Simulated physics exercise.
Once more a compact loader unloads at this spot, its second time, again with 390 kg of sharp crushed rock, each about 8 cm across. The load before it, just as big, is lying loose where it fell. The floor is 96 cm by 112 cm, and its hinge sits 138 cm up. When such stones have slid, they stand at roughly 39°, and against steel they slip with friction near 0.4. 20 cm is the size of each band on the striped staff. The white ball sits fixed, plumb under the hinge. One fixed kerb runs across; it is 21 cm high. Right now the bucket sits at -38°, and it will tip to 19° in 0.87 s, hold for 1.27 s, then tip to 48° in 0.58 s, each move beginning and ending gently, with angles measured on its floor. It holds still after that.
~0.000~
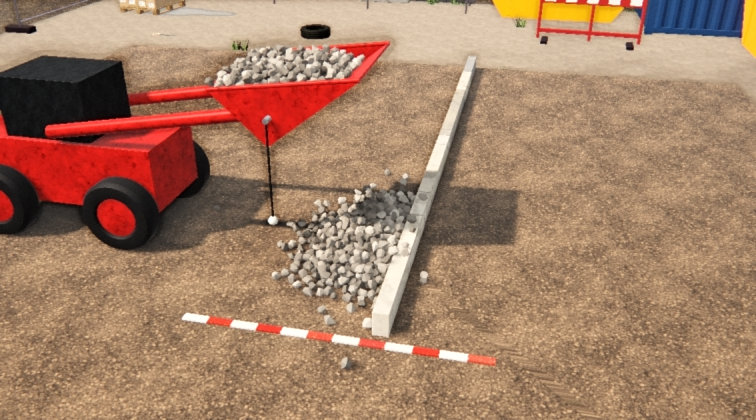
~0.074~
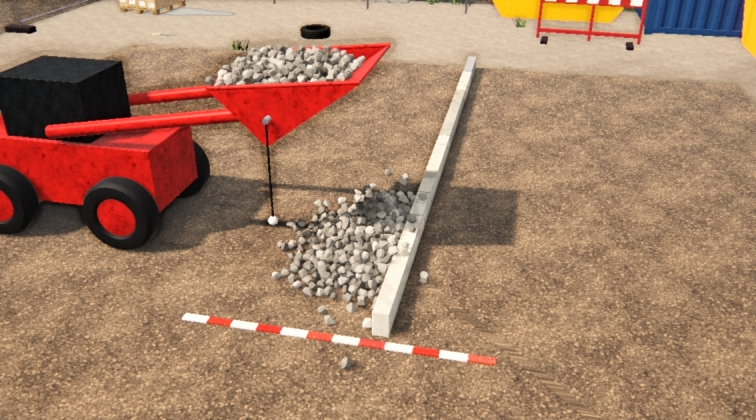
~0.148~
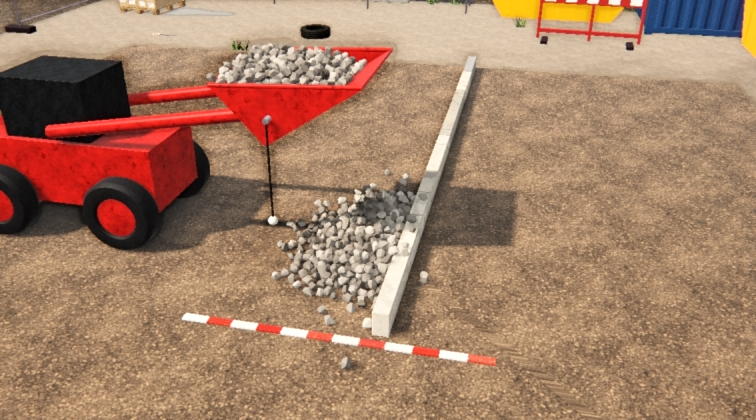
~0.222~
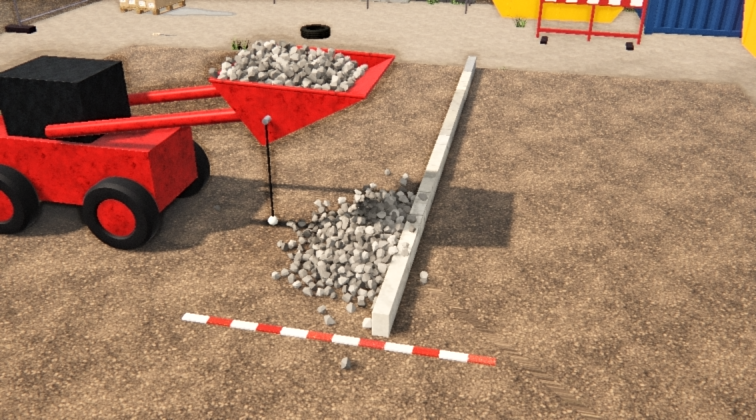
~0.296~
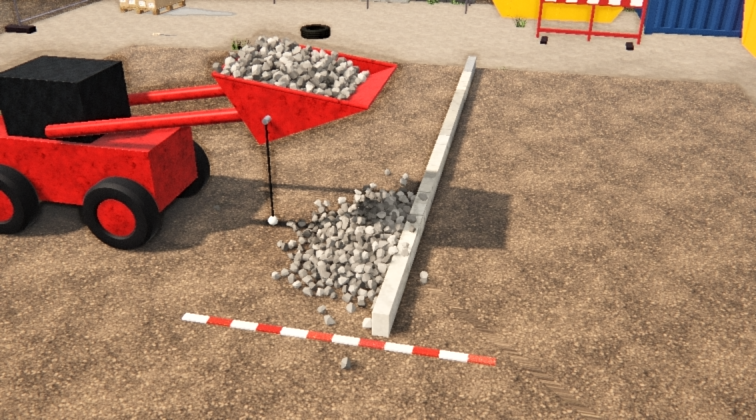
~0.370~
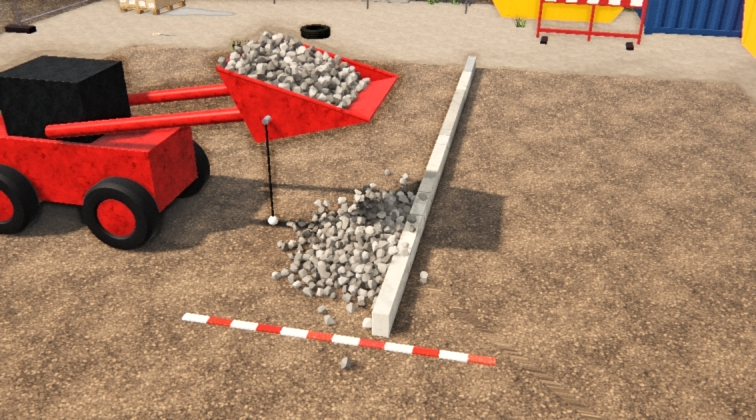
On a dirt building site, a red loader held a bucket of grey stones above a loose pile beside a pale kerb, then its front edge tilted gently downward while the stones shifted slightly.
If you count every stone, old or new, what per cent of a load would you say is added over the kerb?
I would say about 22 per cent.
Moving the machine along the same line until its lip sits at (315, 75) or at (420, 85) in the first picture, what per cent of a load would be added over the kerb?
I'd guess close to 5 per cent first and close to 90 per cent second.
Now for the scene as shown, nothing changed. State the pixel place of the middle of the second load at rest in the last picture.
Roughly at pixel (384, 226).
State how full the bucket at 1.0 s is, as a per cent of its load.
It holds some 100 percent.
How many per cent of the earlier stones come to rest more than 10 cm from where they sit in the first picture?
Estimate: 5 %, roughly.
After 0.6 s the floor is at 10°; in per cent of one load, 100 in the bucket, 100 on this side of the kerb; the foremost stones are at (412, 242).
After 1.0 s the floor is at 19°; in per cent of one load, 99 in the bucket, 100 on this side of the kerb; the foremost stones are at (412, 242).
After 3.2 s the floor is at 48°; in per cent of one load, 0 in the bucket, 179 on this side of the kerb, 22 over the kerb; the foremost stones are at (517, 249).
After 5.8 s the floor is at 48°; in per cent of one load, 0 in the bucket, 178 on this side of the kerb, 23 over the kerb; the foremost stones are at (517, 249). Net gain over the kerb, 22.
